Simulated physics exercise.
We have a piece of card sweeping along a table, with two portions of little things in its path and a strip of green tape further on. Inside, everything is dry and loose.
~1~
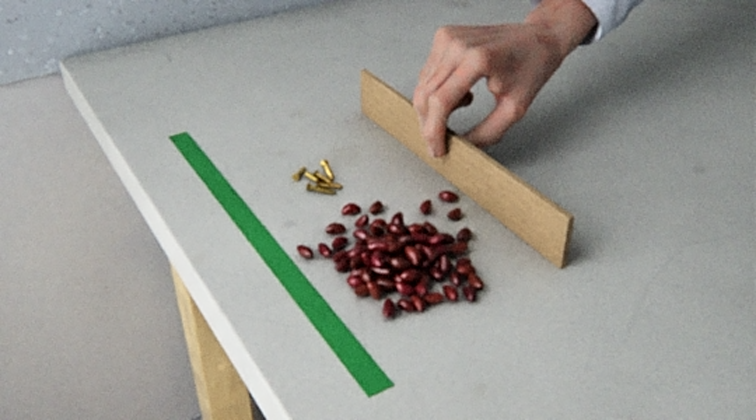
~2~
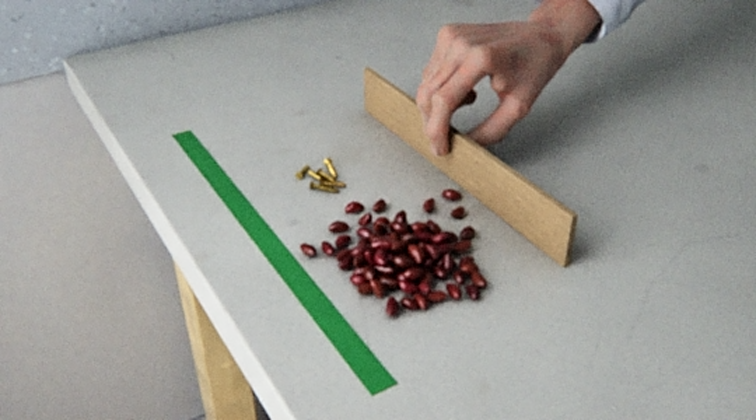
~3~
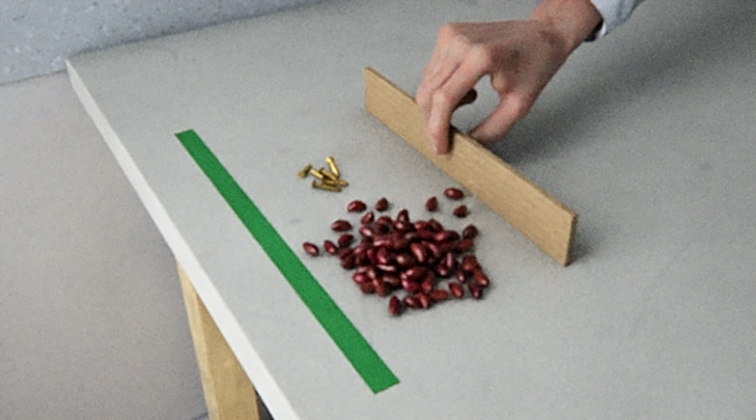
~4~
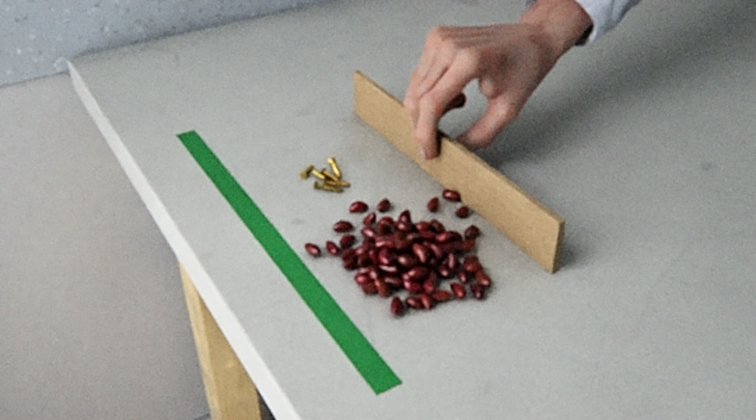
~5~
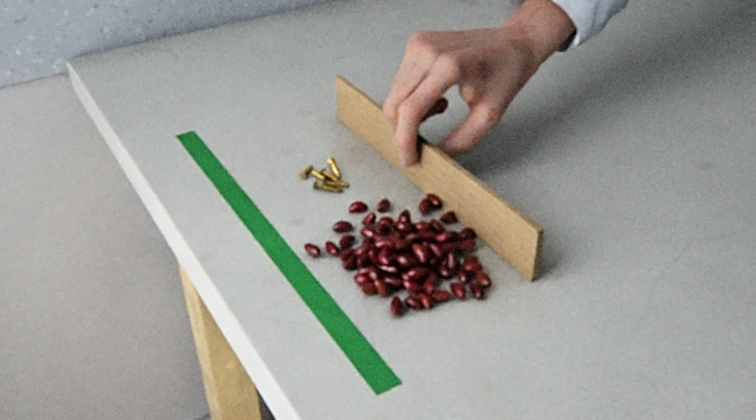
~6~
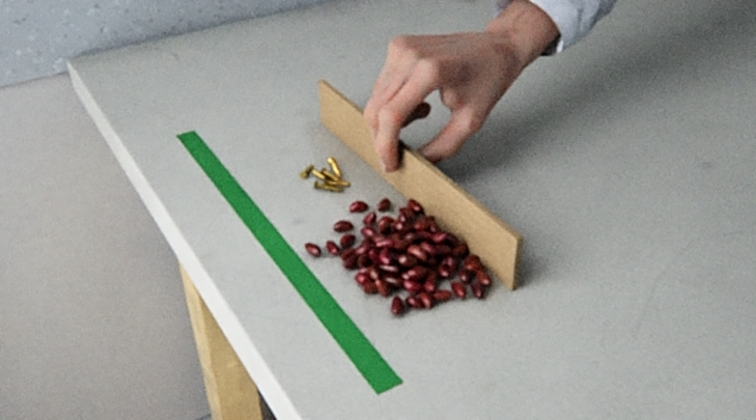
A pale grey tabletop stands against a speckled wall, seen from above at an angle, with a wooden leg below its left edge. A green tape strip lies near that edge, with a few brass screws and a larger heap of dark red beans to its right. The view shifts very slightly at first while a hand holds a tan card still, then the hand slides it left, nudging a few beans.
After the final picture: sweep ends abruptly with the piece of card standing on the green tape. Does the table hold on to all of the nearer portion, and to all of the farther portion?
Nearer portion: No, some falls off; farther portion: Yes.
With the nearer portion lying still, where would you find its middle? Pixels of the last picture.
Its centre ends up around (271, 306).
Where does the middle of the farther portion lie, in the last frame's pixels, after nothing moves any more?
I reckon it's close to (219, 209).
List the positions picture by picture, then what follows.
In the first frame, piece of card (548, 227), at rest; green tape (185, 144), about a palm's width from the edge; edge at (190, 267); nearer portion (400, 260), many kidney beans; farther portion (313, 177), a few brass screws.
In the second frame, piece of card (551, 225), at rest; farther portion (316, 176).
In the third frame, piece of card (552, 225); nearer portion (406, 257).
In the fourth frame, piece of card (539, 231); farther portion (320, 175).
In the fifth frame, piece of card (519, 239); nearer portion (408, 257), just a few pushed along.
In the sixth frame, piece of card (499, 247); green tape (193, 142); edge at (198, 265); nearer portion (407, 257), about a tenth pushed along; farther portion (320, 175).
Then, 0.51 s later than the last frame, piece of card still moving, near (328, 170); nearer portion all on the table, its front near (283, 288); farther portion all on the table, its front near (282, 184).
Then, 1.04 s later than the last frame, piece of card stopped at the green tape; nearer portion roughly a quarter over the edge; farther portion all on the table, its front near (210, 207).
When it is over, piece of card stopped at the green tape; nearer portion roughly a quarter over the edge; farther portion all on the table, its front near (210, 207).
